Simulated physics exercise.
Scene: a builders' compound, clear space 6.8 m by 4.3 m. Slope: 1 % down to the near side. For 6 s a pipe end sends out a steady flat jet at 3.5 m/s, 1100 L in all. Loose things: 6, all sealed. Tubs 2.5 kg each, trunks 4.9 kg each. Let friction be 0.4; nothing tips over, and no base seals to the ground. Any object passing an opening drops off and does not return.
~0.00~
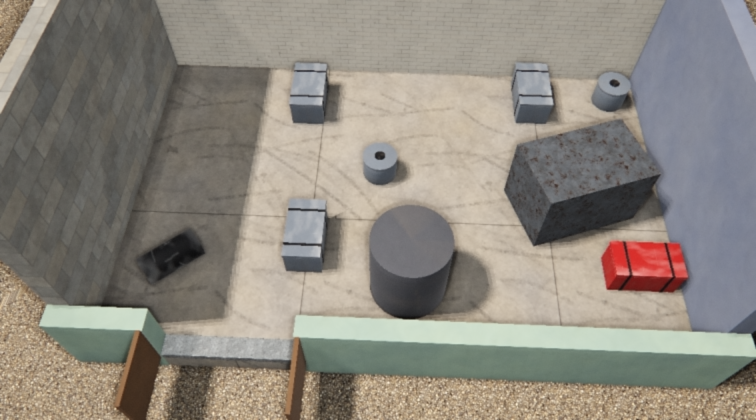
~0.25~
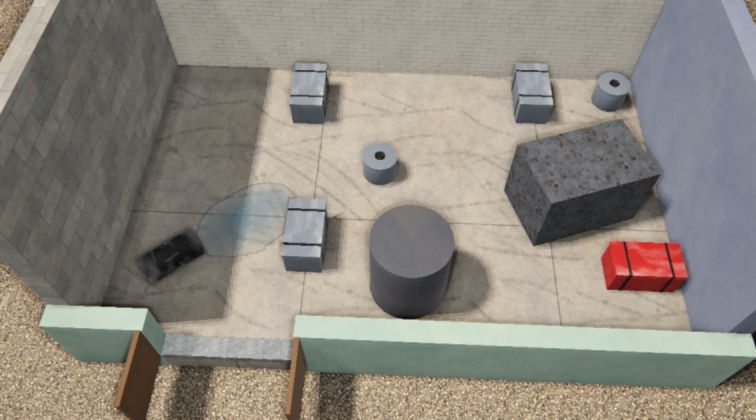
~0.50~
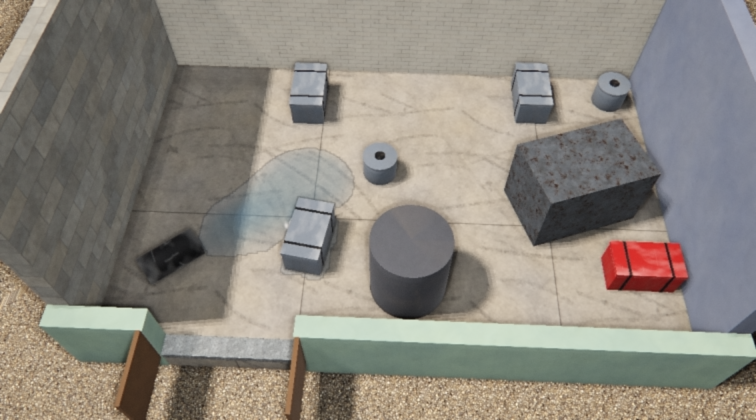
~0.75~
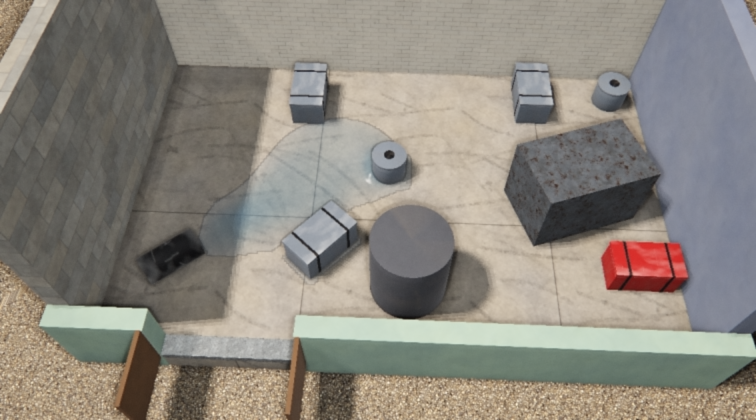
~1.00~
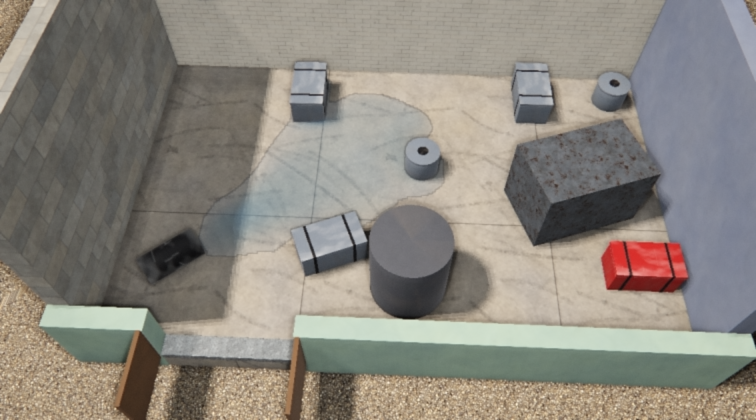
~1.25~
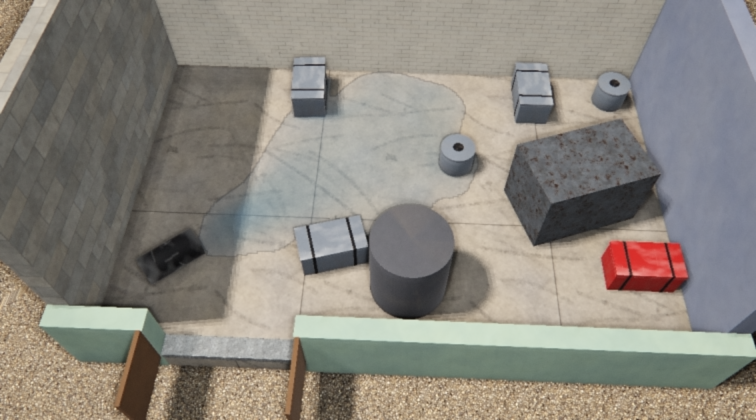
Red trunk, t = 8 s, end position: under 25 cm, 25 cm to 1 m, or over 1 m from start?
Over 1 m.
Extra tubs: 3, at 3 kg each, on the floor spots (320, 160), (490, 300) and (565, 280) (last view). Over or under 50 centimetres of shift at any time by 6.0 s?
Each in order: Surpassed / not reached / not reached.
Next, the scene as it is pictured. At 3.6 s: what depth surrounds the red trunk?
0 cm, roughly.
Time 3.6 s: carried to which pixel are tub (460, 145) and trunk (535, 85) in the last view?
First one near (641, 144), second near (615, 104).
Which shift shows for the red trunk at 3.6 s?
Around 0 cm from the start by that time.
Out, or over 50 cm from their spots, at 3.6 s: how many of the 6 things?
The number by then is 2.
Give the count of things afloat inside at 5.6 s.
Total: 4.
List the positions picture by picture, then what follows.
The red trunk at (649, 259), on the bottom; 0.0 m2 under water; 0 of 6 have shifted, in the first frame.
The red trunk at (649, 259), on the bottom; water covers 0.9 m2; 0 of 6 have shifted, in the second frame.
The red trunk at (649, 259), on the bottom; 1.9 m2 under water; 0 of 6 have shifted, in the third frame.
The red trunk at (649, 259) rests on the ground; water covers 3.1 m2; 2 of 6 have shifted, in the fourth frame.
The red trunk at (649, 259) rests on the ground; 4.8 m2 under water; 2 of 6 have shifted, in the fifth frame.
The red trunk at (649, 259) rests on the ground; 6.8 m2 under water; 3 of 6 have shifted, in the sixth frame.
After 1.8 s the red trunk is near (649, 259), 0.0 m from its start, aground; 0 of 6 are out; 0 afloat.
After 3.6 s the red trunk is near (649, 259), 0.0 m from its start, aground; 0 of 6 are out; 4 afloat.
After 5.6 s the red trunk is near (632, 300), 0.6 m from its start, aground; 0 of 6 are out; 4 afloat.
After 8.0 s the red trunk is near (505, 252), 1.7 m from its start, afloat; 0 of 6 are out; 4 afloat.
